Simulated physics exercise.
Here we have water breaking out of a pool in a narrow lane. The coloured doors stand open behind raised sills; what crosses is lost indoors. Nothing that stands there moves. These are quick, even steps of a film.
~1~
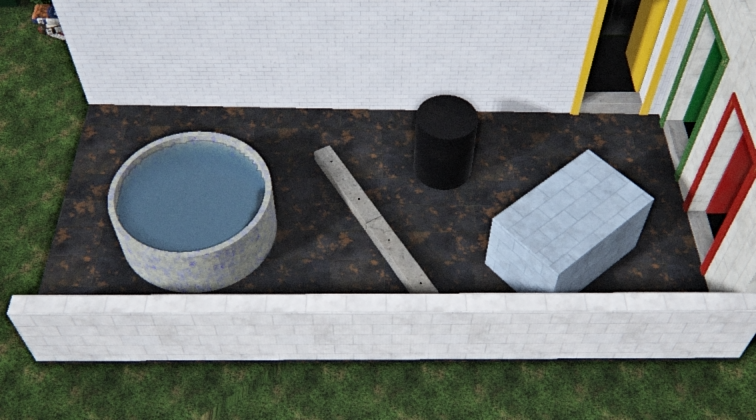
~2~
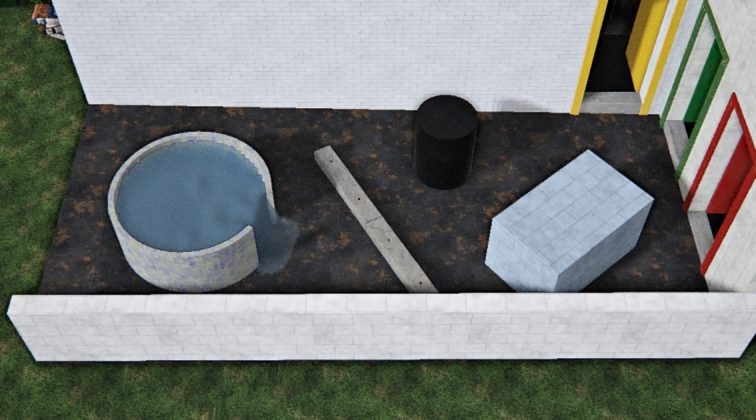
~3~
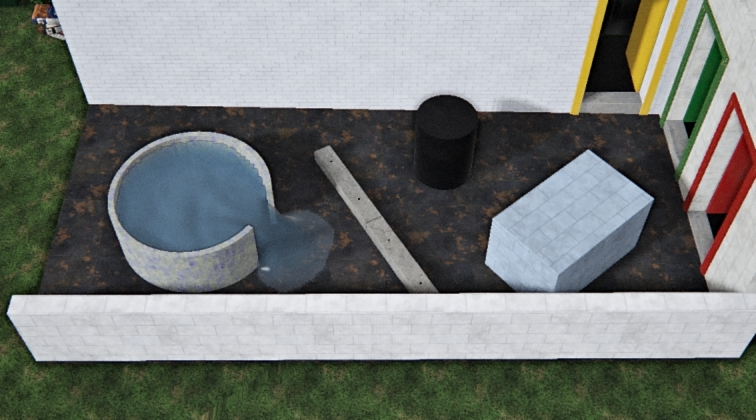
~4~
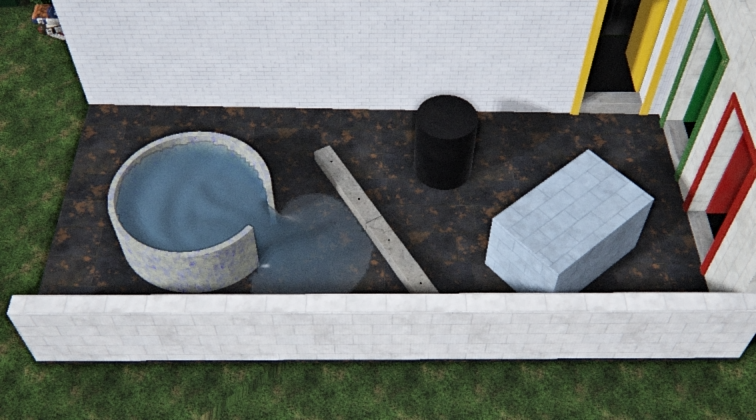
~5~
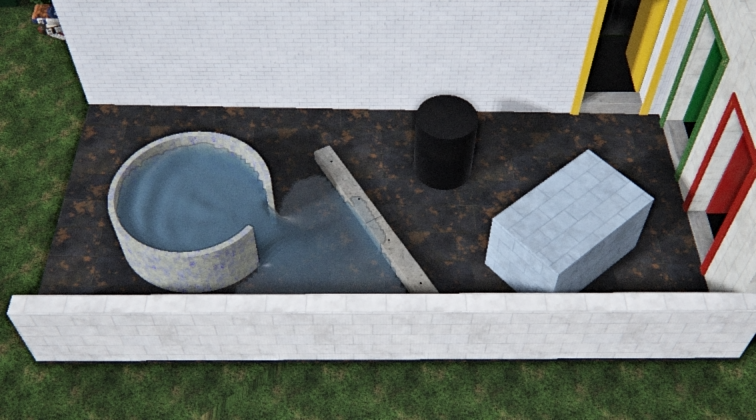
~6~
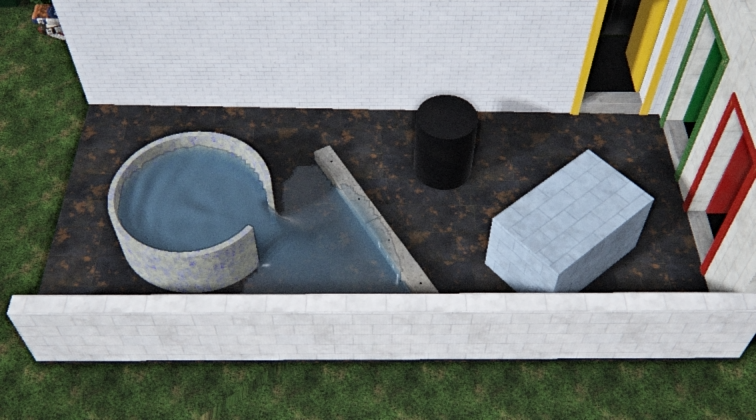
The video shows a round tank of water in a walled yard opening on its right side, and water pouring through the gap, spreading across the dark ground to a slanted beam and pooling along its left side.
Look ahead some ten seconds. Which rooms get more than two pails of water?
In the end: The yellow door admits no more than that; the green door admits no more than that; the red door lets in a lot.
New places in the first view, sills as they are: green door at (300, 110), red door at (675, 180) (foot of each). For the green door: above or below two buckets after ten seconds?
My reading: Green door takes less.
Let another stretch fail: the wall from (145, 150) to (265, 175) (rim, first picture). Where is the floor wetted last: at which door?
The red-painted one.
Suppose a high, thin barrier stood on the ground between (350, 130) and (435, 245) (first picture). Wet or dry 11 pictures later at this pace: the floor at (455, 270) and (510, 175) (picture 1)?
In turn: Covered, dry.
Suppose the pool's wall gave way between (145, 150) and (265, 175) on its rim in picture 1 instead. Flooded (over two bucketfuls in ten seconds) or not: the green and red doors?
Green door lets more in; red door is over.
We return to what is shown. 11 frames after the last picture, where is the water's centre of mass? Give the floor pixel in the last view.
I would point to (295, 250).
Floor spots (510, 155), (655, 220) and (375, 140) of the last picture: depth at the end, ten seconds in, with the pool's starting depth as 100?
In turn 6, 12 and 6 in a hundred.
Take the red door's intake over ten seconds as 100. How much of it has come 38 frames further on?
Near 40 in a hundred.
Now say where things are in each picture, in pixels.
In the first picture, the round tank at (191, 195) is whole and still.
In the second picture, the front is at (287, 222), out from the gap at (265, 230).
In the third picture, water pours out at (266, 232) and has run to (328, 237).
In the fourth picture, water pours out at (266, 233) and has run to (365, 234).
In the fifth picture, water pours out at (266, 232) and has run to (399, 289).
In the sixth picture, water pours out at (265, 231) and has run to a hidden place.
A moment on, water covers 25 % of the floor; the yellow door not reached, the green door not reached, the red door not reached.
Next, water covers 40 % of the floor; the yellow door not reached, the green door not reached, the red door not reached.
Then, water covers 60 % of the floor; the yellow door not reached, the green door wet at the sill, nothing in, the red door under two buckets in.
Later, water covers 85 % of the floor; the yellow door wet at the sill, nothing in, the green door wet at the sill, nothing in, the red door over two buckets in.
In the end, water covers 95 % of the floor; the yellow door wet at the sill, nothing in, the green door wet at the sill, nothing in, the red door over two buckets in.
